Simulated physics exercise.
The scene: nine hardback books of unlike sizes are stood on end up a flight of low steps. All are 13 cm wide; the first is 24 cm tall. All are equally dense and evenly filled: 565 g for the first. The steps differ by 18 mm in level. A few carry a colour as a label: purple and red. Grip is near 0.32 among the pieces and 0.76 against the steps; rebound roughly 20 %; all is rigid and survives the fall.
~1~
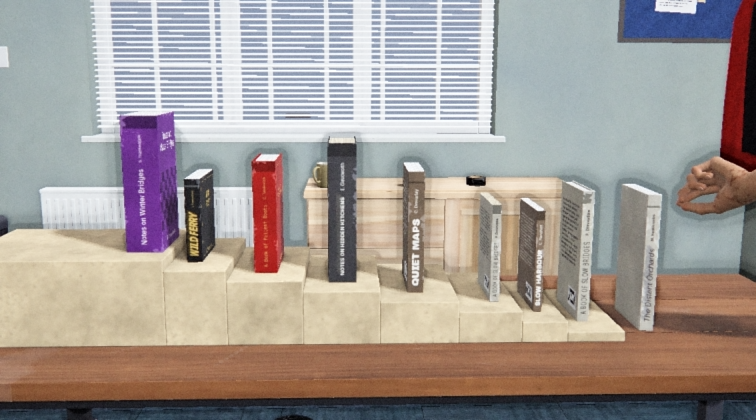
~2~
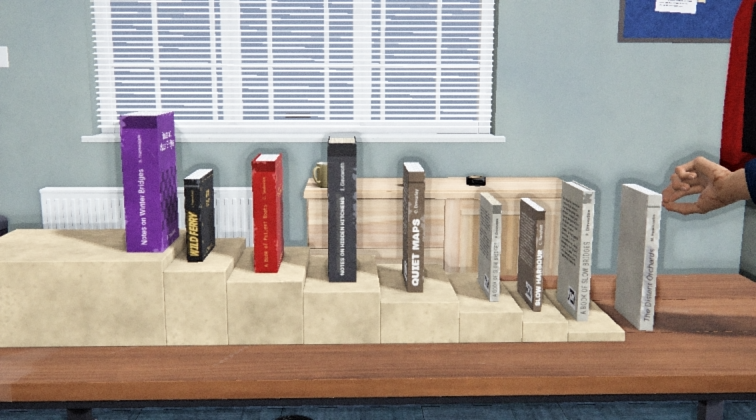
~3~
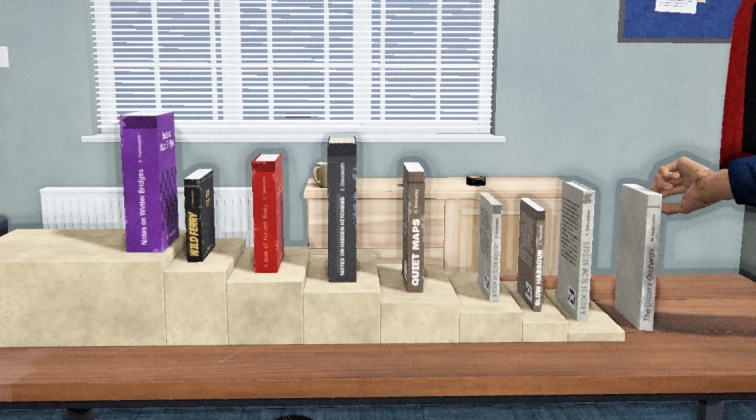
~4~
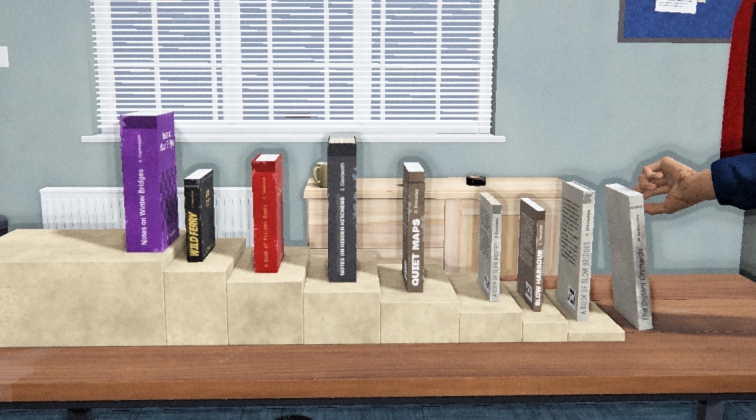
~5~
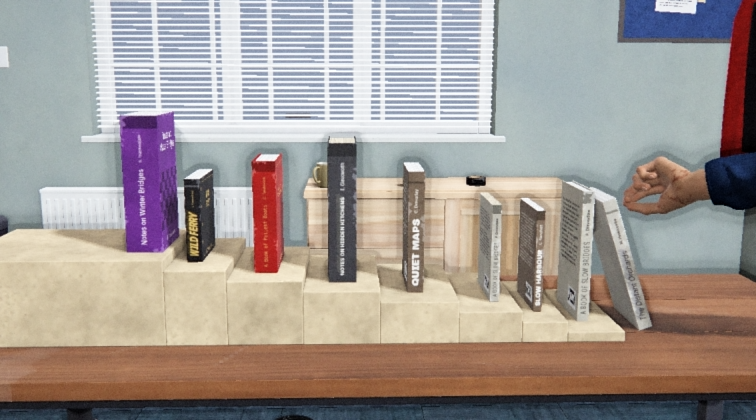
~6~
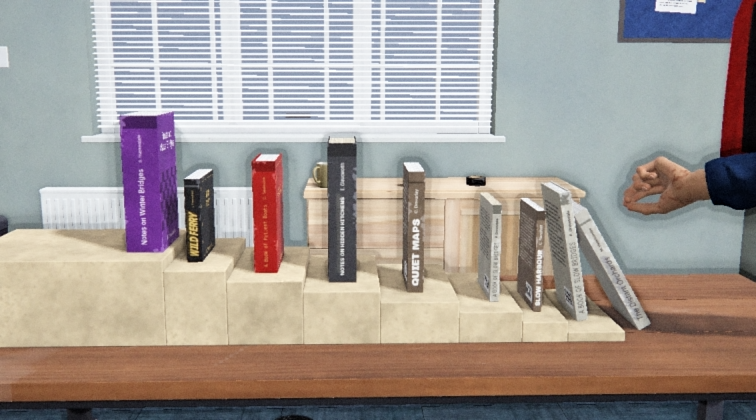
On a wooden table, a hand pushing the rightmost grey book, which tips left into the next book on a stepped row.
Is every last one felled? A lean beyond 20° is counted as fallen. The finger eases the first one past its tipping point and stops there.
Every one goes over.
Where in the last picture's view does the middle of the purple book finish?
At about (65, 228).
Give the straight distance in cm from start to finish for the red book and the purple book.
Moved: Red 10, purple 20.
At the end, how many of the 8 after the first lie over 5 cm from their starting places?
It is 8.
Then, 0.12 s past the last view, 2 of the 8 other books over.
Then, 0.24 s past the last view, 3 of the 8 other books over.
Then, 0.62 s past the last view, 6 of the 8 other books over; red book 30° from how it stood.
Then, 0.96 s past the last view, 8 of the 8 other books over; purple book 67° from how it stood; red book 58° from how it stood.
In the end, 8 of the 8 other books over; purple book lying flat; red book 61° from how it stood. Not one is left standing. From the last view, middles, purple book near (65, 228), red book near (214, 229).
